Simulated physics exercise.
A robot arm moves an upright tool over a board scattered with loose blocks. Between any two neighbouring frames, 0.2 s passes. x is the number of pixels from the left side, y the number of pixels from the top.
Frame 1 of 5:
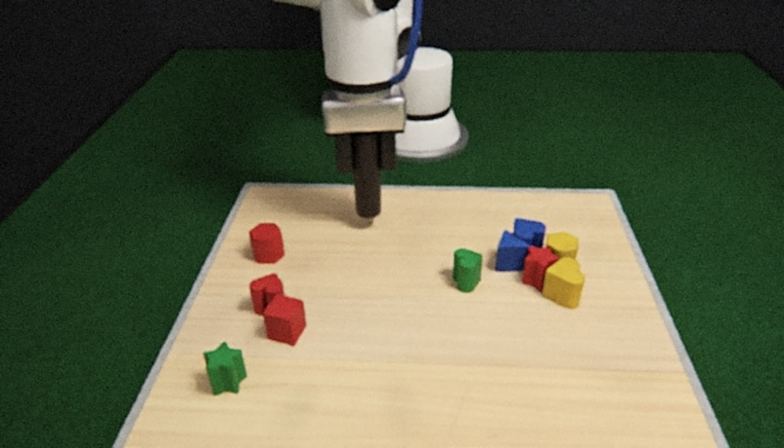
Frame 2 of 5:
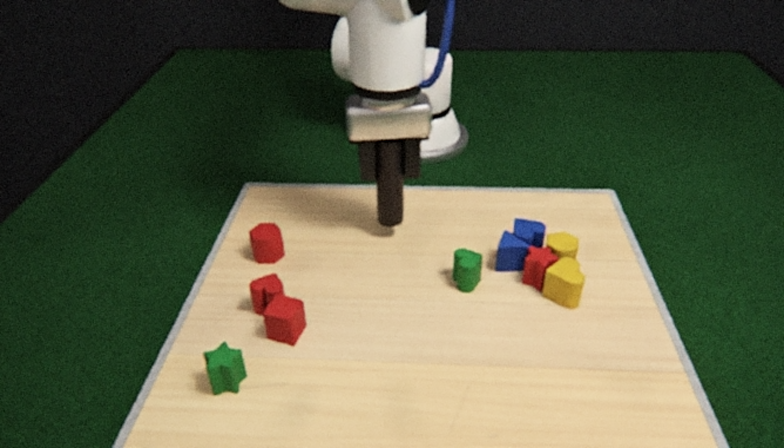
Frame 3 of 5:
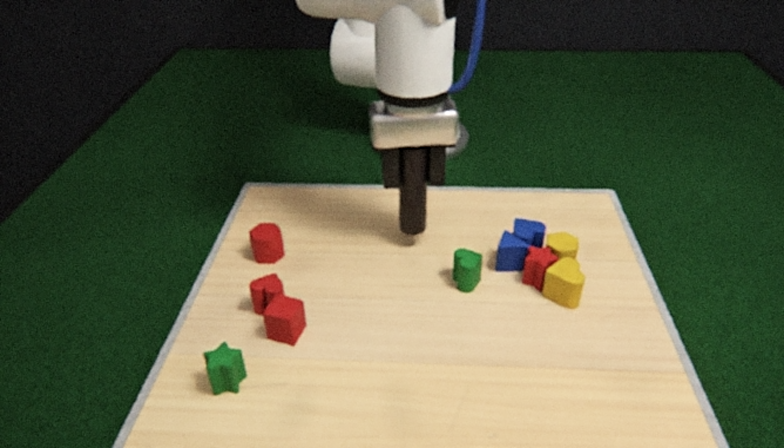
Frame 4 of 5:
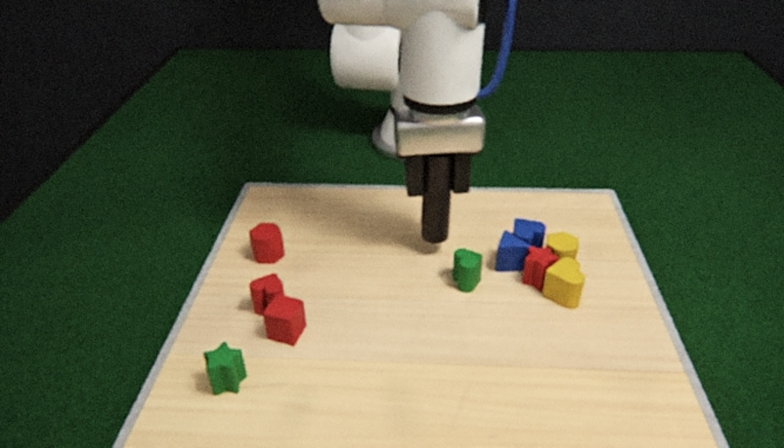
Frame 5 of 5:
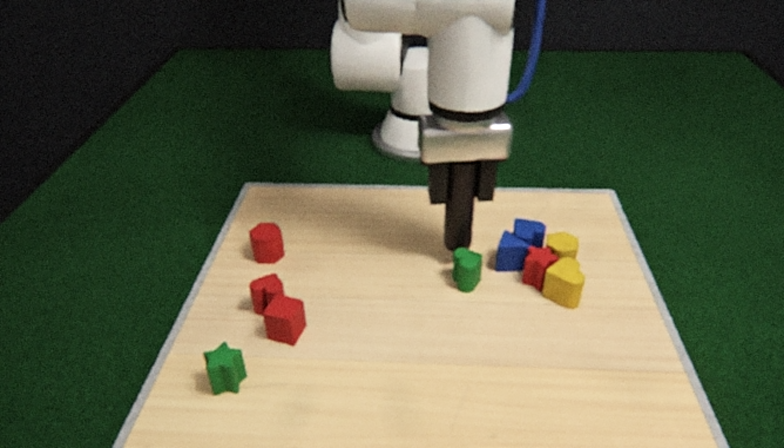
A white robot arm with a dark upright tool reaches over the far edge of a pale wooden board on a green surface, seen from the front and slightly above. Three red blocks and a green star sit at left, a green block right of centre, and a blue, red and yellow cluster at right. The arm slides the tool steadily rightward and slightly nearer, close behind the green block, while blocks and camera stay still.
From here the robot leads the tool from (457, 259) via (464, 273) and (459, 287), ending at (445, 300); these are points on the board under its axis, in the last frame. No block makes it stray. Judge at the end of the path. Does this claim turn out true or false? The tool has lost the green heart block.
That statement is accurate.
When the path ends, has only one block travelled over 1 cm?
I believe so.
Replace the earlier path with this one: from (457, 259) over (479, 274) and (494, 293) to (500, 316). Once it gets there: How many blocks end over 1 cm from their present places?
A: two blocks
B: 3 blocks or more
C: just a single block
My answer is option C.
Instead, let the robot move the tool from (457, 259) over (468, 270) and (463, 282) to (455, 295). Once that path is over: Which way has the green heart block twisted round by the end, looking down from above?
Rotation: Counter-clockwise.
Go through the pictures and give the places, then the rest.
The first frame shows tool's lower end at (369, 213); green heart block at (468, 256); blue triangular block at (511, 240).
The second frame shows tool at (391, 221); blocks still.
The third frame shows tool at (413, 229); blocks still.
The fourth frame shows tool at (435, 237); blocks still.
The fifth frame shows tool at (457, 245); green heart block at (468, 256); blue triangular block at (511, 240).
On the path given first. Halfway along, tool at (464, 266); green heart block at (476, 274), turned 15° anticlockwise.
At the end, tool at (446, 285); green heart block at (471, 285), turned 85° anticlockwise; blue triangular block still.
